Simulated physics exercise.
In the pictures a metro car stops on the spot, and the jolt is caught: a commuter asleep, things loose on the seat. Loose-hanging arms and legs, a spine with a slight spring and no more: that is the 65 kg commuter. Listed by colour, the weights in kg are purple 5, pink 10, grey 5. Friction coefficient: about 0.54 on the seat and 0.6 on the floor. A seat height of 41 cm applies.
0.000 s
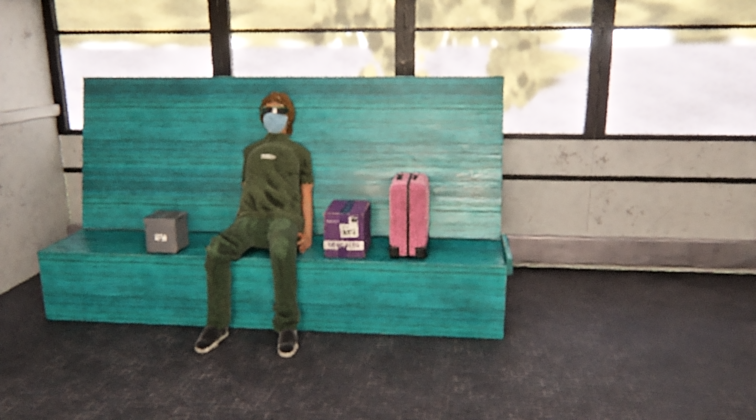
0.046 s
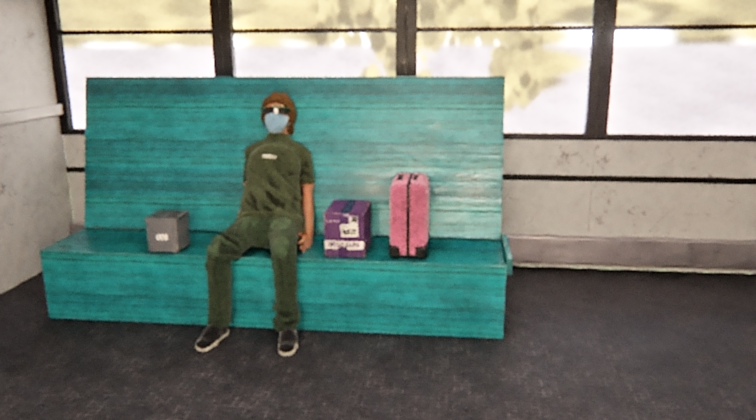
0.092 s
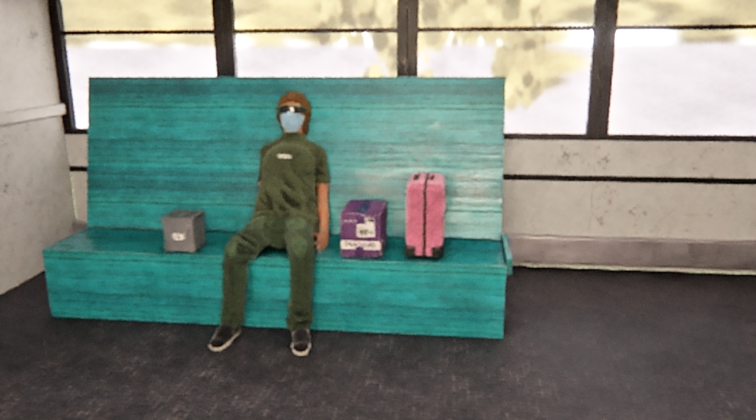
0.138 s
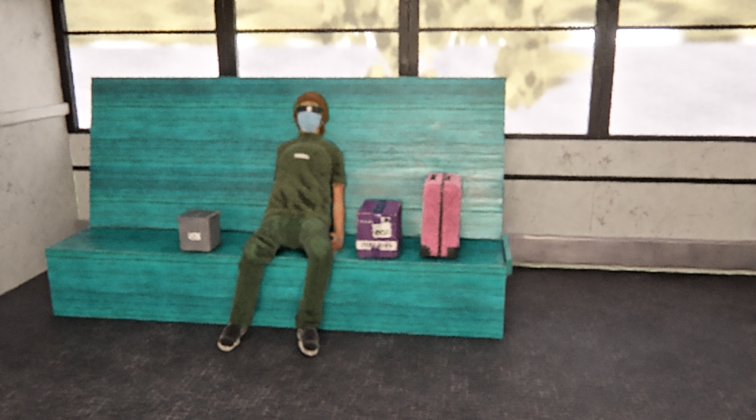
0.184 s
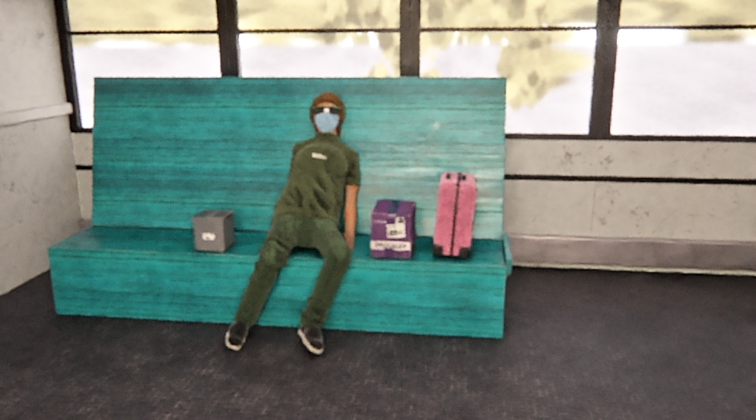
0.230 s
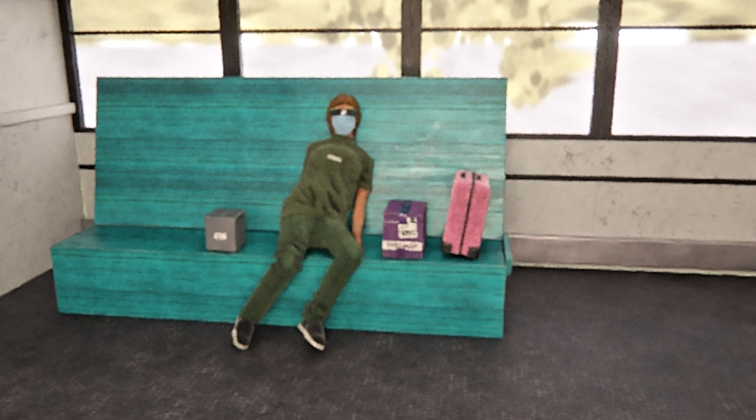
Masked commuter in green slumped on a teal bench, sliding right with a grey tub, purple box and pink case, legs trailing.
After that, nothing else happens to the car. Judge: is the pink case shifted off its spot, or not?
Fallen.
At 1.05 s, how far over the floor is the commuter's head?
Head height: Approx. 50 cm.
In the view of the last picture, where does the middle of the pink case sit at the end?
Once everything settles, you'd find it around (599, 308).
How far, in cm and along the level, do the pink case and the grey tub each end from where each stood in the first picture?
Distances - pink case 110, grey tub 45.
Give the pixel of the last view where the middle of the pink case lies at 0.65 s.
Look close to (538, 250) and you'll spot it.
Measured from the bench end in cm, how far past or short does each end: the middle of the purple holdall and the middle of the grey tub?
Purple holdall short by 30, grey tub short by 140.
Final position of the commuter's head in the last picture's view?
(451, 232).
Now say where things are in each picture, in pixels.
In the first frame, pink case (410, 214), grey tub (167, 232), commuter's hips (270, 224).
In the second frame, pink case (410, 214), grey tub (169, 231), commuter's hips (271, 224).
In the third frame, pink case (426, 214), grey tub (185, 231), commuter's hips (285, 223).
In the fourth frame, pink case (442, 214), grey tub (200, 231), commuter's hips (296, 223).
In the fifth frame, pink case (455, 213), grey tub (214, 231), commuter's hips (305, 221).
In the sixth frame, pink case (466, 213), grey tub (226, 230), commuter's hips (312, 221). Everything loose set off at about 2.2 m/s.
After 0.40 s the pink case is 5 cm short of the bench end, tilted 50°, near (497, 215) in the last picture's view; the grey tub 143 cm short of the bench end, tilted 0°.
After 0.65 s the pink case is 18 cm past the bench end, tilted 160°, near (538, 250) in the last picture's view.
After 1.05 s the pink case is 53 cm past the bench end, tilted 90°, near (599, 308) in the last picture's view; the grey tub 142 cm short of the bench end, tilted 0°.
When all is still (2.4 s), purple holdall stays on; pink case drops off; grey tub stays on; commuter's hips keep to the seat.
